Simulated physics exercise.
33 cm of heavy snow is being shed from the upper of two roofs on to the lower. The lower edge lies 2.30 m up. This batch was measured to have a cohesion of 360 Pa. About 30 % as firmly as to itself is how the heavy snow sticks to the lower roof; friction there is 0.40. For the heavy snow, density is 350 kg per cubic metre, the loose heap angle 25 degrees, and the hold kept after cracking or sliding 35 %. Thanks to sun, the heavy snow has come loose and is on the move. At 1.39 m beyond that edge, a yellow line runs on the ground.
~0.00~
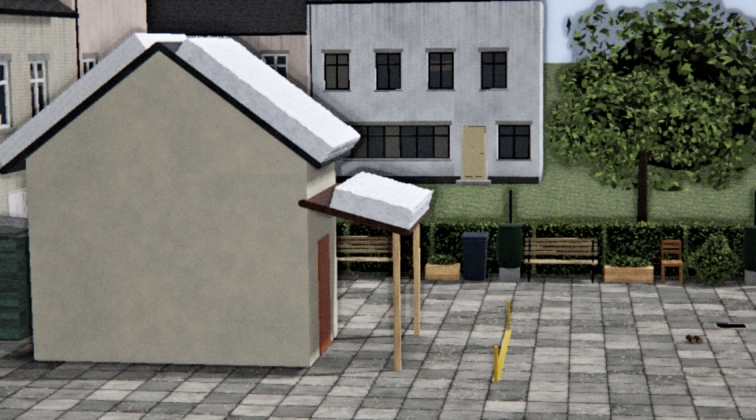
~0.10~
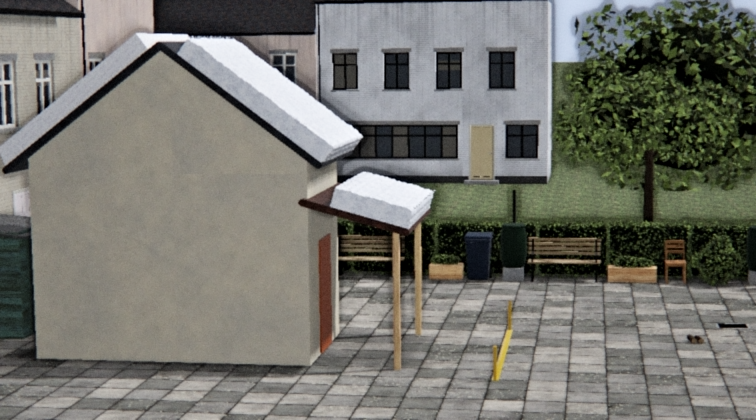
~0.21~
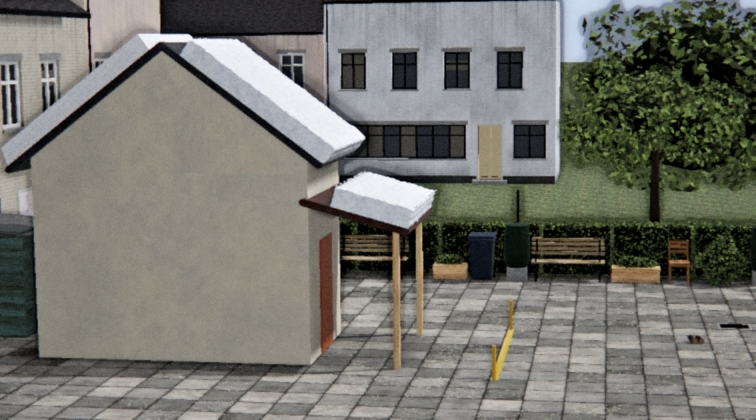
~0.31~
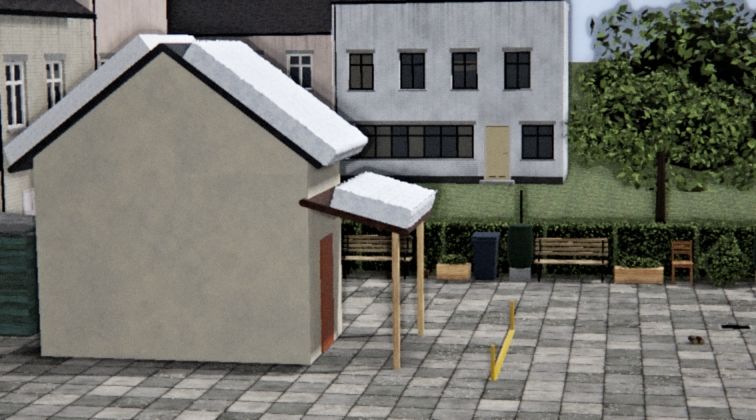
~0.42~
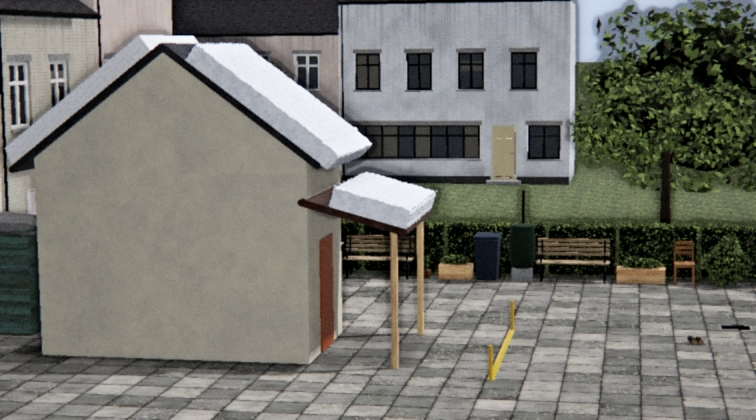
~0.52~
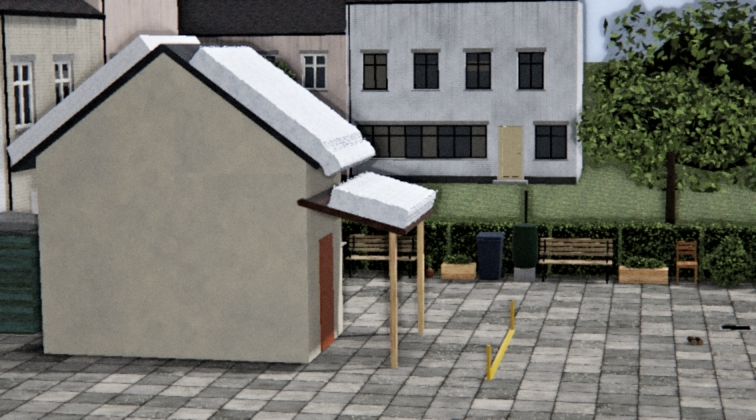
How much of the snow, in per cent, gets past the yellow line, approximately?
37 %.
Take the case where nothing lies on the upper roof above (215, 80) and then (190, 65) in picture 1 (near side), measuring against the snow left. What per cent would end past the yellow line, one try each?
First try 25 per cent, second try 30 per cent.
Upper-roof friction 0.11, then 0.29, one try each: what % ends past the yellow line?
First some 60 %, after that some 50 %.
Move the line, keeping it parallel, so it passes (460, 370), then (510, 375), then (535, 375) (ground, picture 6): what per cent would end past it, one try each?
In order, some 50, 30 and 20 percent would end past it.
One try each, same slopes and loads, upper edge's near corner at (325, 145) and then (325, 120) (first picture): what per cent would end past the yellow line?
Try 1: Near 50 %; try 2: Near 50 %.
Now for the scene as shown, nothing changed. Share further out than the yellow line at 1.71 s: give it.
0 %.
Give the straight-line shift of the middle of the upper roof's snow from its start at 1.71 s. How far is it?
Straight-line shift: Roughly 2.0 m.
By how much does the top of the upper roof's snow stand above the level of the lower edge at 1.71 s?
Roughly 1.6 m.
After 1.07 s, none is below the lower edge and 0 % is past the line.
After 1.71 s, none is below the lower edge and 0 % is past the line.
After 2.36 s, 41 % is below the lower edge and 4 % is past the line.
After 3.00 s, 68 % is below the lower edge and 32 % is past the line.
After 4.20 s, at the end, 74 % is below the lower edge and 37 % is past the line.
